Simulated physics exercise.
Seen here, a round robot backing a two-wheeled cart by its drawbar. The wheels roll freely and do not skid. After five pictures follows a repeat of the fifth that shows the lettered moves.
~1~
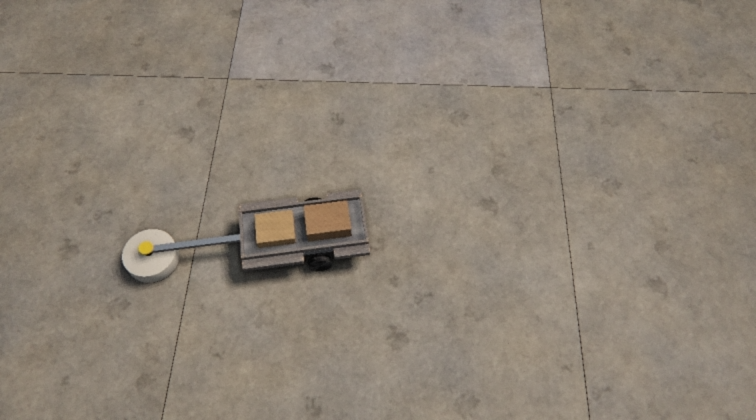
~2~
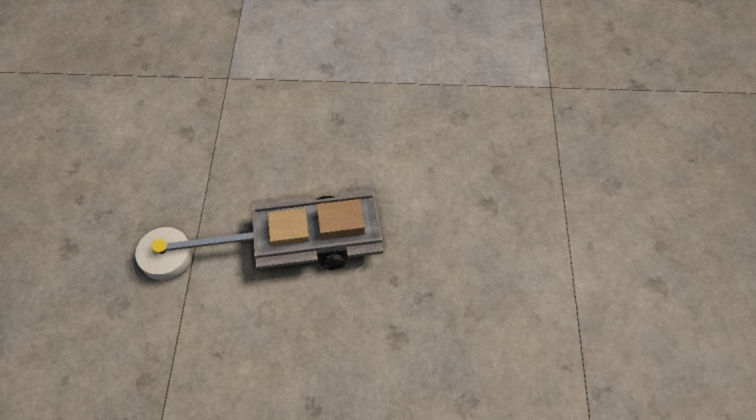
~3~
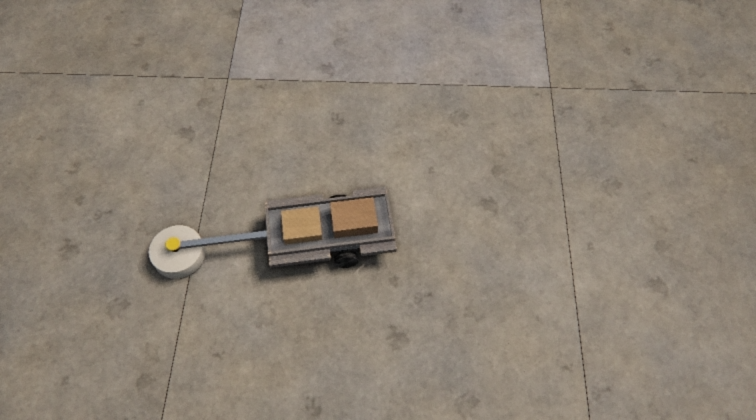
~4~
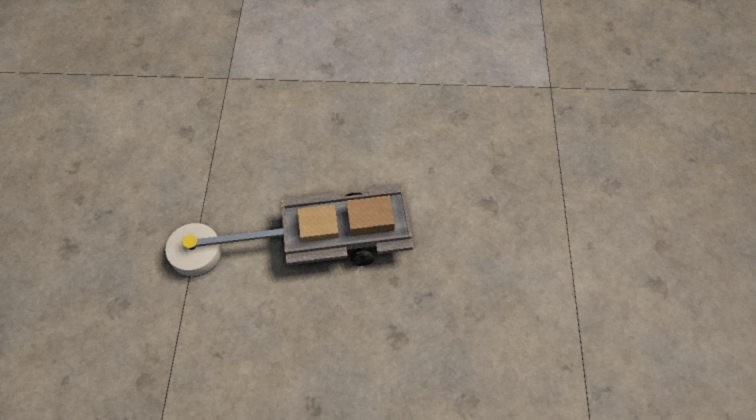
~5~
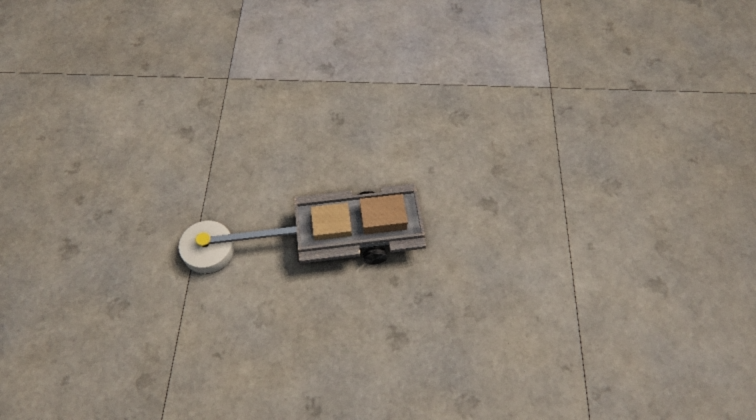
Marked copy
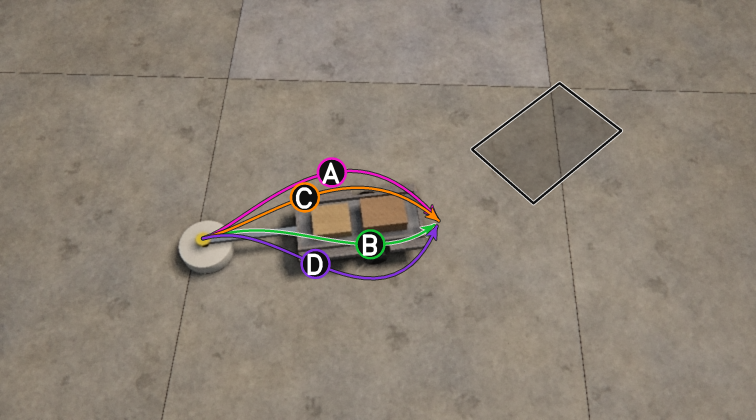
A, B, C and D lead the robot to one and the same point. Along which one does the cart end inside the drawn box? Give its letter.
Route D.
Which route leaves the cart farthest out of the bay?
Route A.
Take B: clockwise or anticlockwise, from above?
On that route, anticlockwise.
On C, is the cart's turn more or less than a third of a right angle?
It turns less than that.
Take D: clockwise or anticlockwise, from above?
On that route, anticlockwise.
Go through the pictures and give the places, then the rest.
In the first picture, robot (150, 254); grey cart (303, 228).
In the second picture, robot (163, 252); grey cart (317, 226).
In the third picture, robot (176, 250); grey cart (330, 225).
In the fourth picture, robot (193, 248); grey cart (346, 222).
In the fifth picture, robot (206, 245); grey cart (359, 221).
On the copy, A from (203, 238) via (323, 174) to (437, 218); B from (203, 238) via (321, 239) to (434, 225); C from (203, 238) via (323, 192) to (439, 221); D from (203, 238) via (334, 271) to (437, 226); the bay at (547, 140).
On D. First, robot (296, 261), cart (442, 209).
Then, robot (388, 283), cart (497, 184).
Finally, robot (438, 228), cart (545, 140); the cart stands in the bay.
By contrast, A leaves the cart at (589, 282), out of the bay; B leaves the cart at (576, 176), out of the bay; C leaves the cart at (595, 248), out of the bay.
